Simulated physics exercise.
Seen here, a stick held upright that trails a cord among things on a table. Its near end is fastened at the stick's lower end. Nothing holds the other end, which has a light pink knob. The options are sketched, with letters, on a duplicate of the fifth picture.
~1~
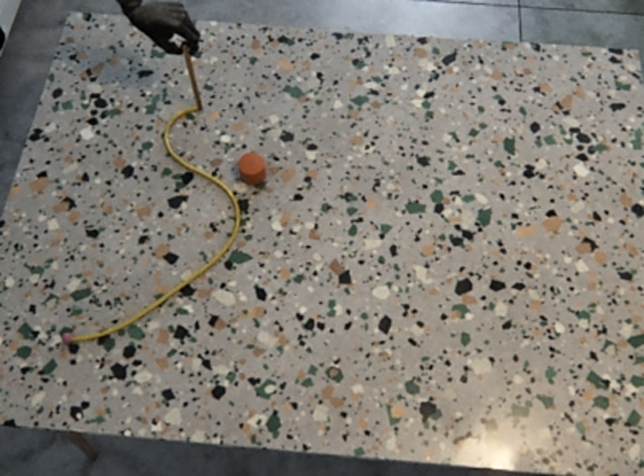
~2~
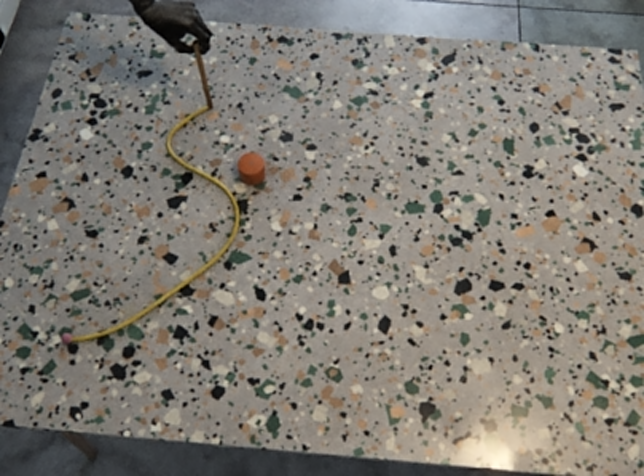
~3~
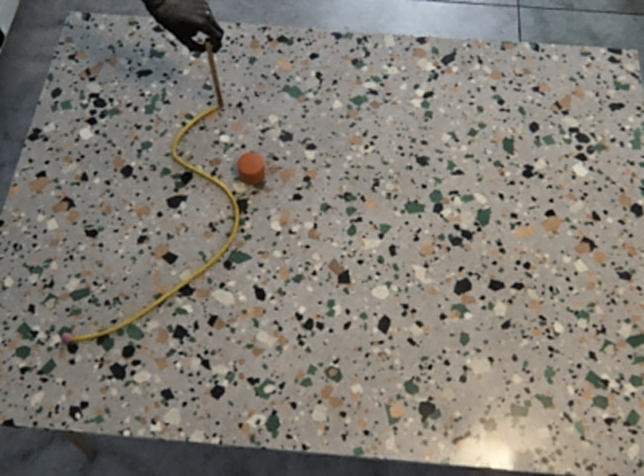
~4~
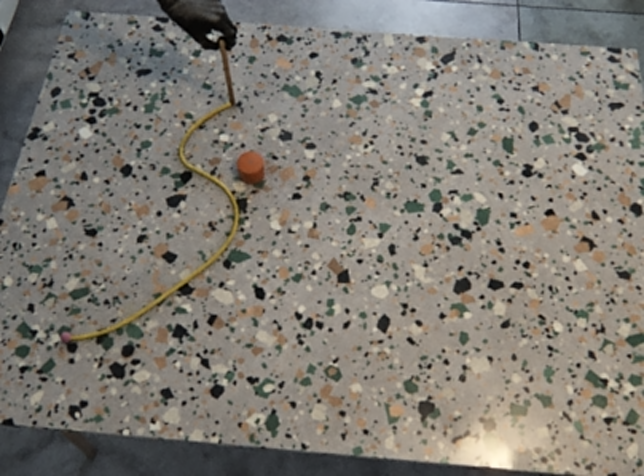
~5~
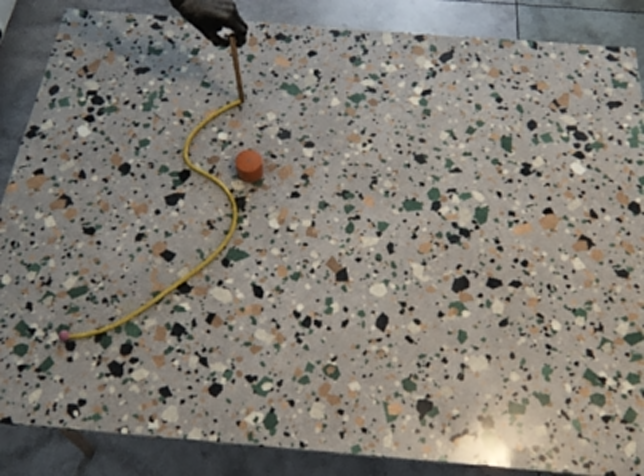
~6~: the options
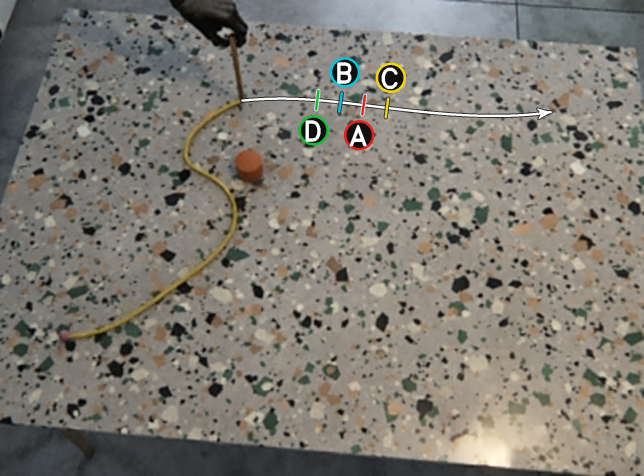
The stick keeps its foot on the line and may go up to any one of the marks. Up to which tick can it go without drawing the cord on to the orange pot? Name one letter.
At D, and not beyond.
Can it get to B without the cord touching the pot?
No.
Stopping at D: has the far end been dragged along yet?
No.
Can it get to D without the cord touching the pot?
For that mark, yes.
On the copy, A at (364, 105); B at (340, 102); C at (387, 108); D at (317, 100); the route from (242, 101) via (399, 109) to (551, 112).
On D. First, foot of the stick (269, 99), middle of the cord (234, 227), free end (64, 336).
Then, foot of the stick (294, 99), middle of the cord (234, 227), free end (64, 336).
Finally, foot of the stick (317, 101), middle of the cord (234, 227), free end (64, 336); nothing has been touched.
By contrast, A brings the cord against the pot; B brings the cord against the pot; C brings the cord against the pot.
